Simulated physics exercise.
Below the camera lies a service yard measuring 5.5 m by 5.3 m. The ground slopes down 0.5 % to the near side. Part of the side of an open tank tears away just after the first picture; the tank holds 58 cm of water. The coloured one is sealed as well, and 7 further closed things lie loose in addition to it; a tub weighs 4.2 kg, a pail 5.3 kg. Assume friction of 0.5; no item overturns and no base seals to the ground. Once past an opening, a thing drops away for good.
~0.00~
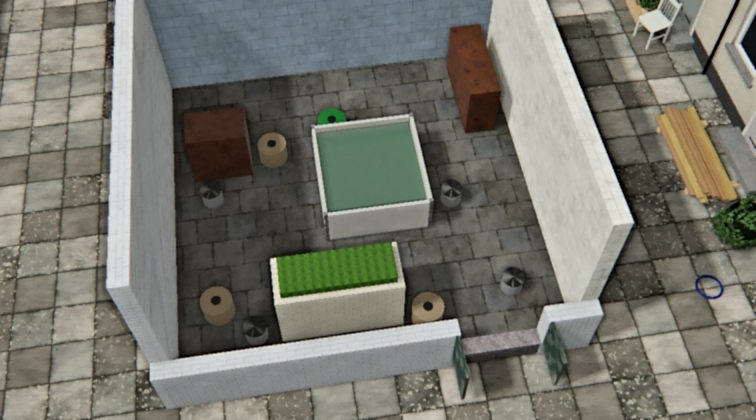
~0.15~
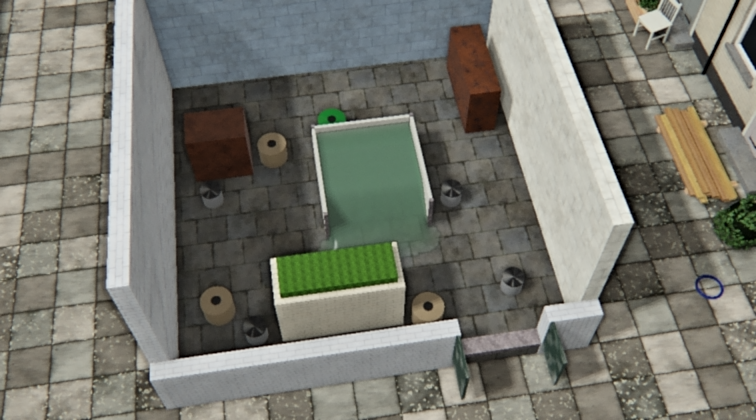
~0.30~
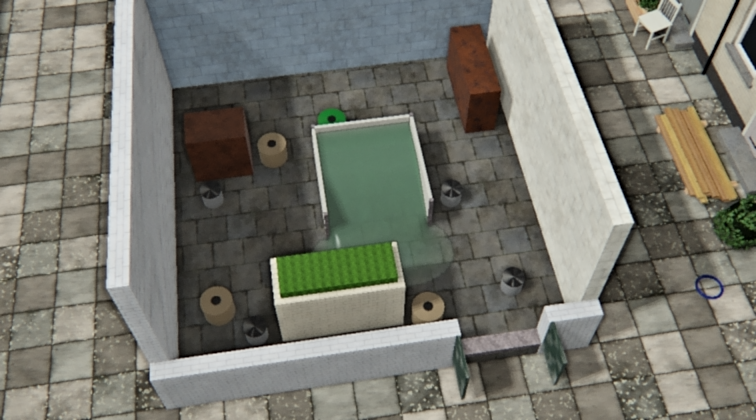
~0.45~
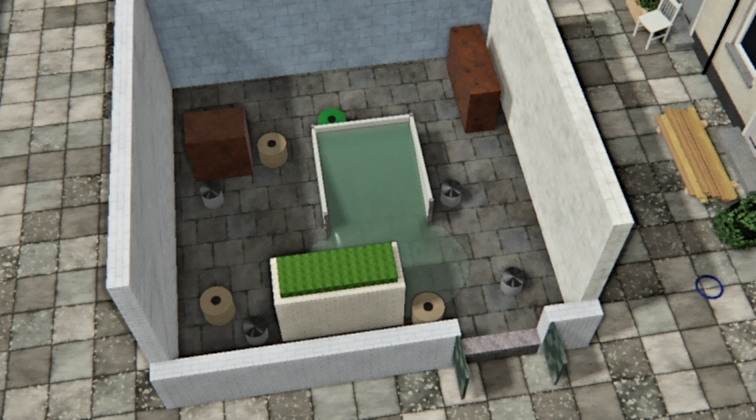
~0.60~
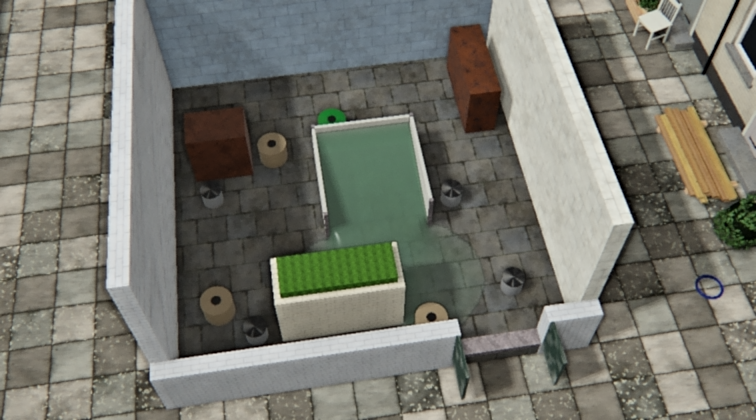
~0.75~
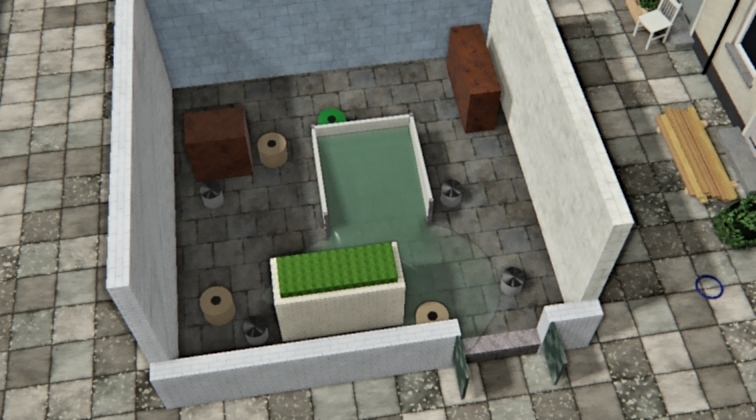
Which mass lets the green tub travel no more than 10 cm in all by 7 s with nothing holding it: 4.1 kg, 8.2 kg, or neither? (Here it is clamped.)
4.1 kg already does.
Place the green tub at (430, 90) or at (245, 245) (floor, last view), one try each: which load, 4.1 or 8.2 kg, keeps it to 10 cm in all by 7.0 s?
In that order: Either load holds; neither is enough.
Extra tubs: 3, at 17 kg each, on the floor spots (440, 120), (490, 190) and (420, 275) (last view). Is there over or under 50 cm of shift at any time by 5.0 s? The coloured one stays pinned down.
Order as listed: Inside the limit, inside the limit, outside the limit.
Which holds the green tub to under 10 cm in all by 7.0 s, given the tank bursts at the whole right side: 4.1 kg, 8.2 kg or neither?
Just the heavier one.
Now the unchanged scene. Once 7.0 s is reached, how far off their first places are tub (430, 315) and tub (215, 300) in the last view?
First one washed out, second one 150 cm.
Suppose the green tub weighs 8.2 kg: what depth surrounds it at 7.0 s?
Close to 2 cm deep.
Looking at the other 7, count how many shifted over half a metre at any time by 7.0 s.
All told, that gives 4.
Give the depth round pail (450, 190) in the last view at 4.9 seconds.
I'd say some 1 cm.
After 1.4 s the green tub would be 0 cm from its start with 4.1 kg and 0 cm from its start with 8.2 kg; 0 cm of water round it then.
After 3.1 s the green tub would be 0 cm from its start with 4.1 kg and 0 cm from its start with 8.2 kg; 0 cm of water round it then.
After 4.9 s the green tub would be 0 cm from its start with 4.1 kg and 0 cm from its start with 8.2 kg; 0 cm of water round it then.
After 7.0 s the green tub would be 0 cm from its start with 4.1 kg and 0 cm from its start with 8.2 kg; 2 cm of water round it then.
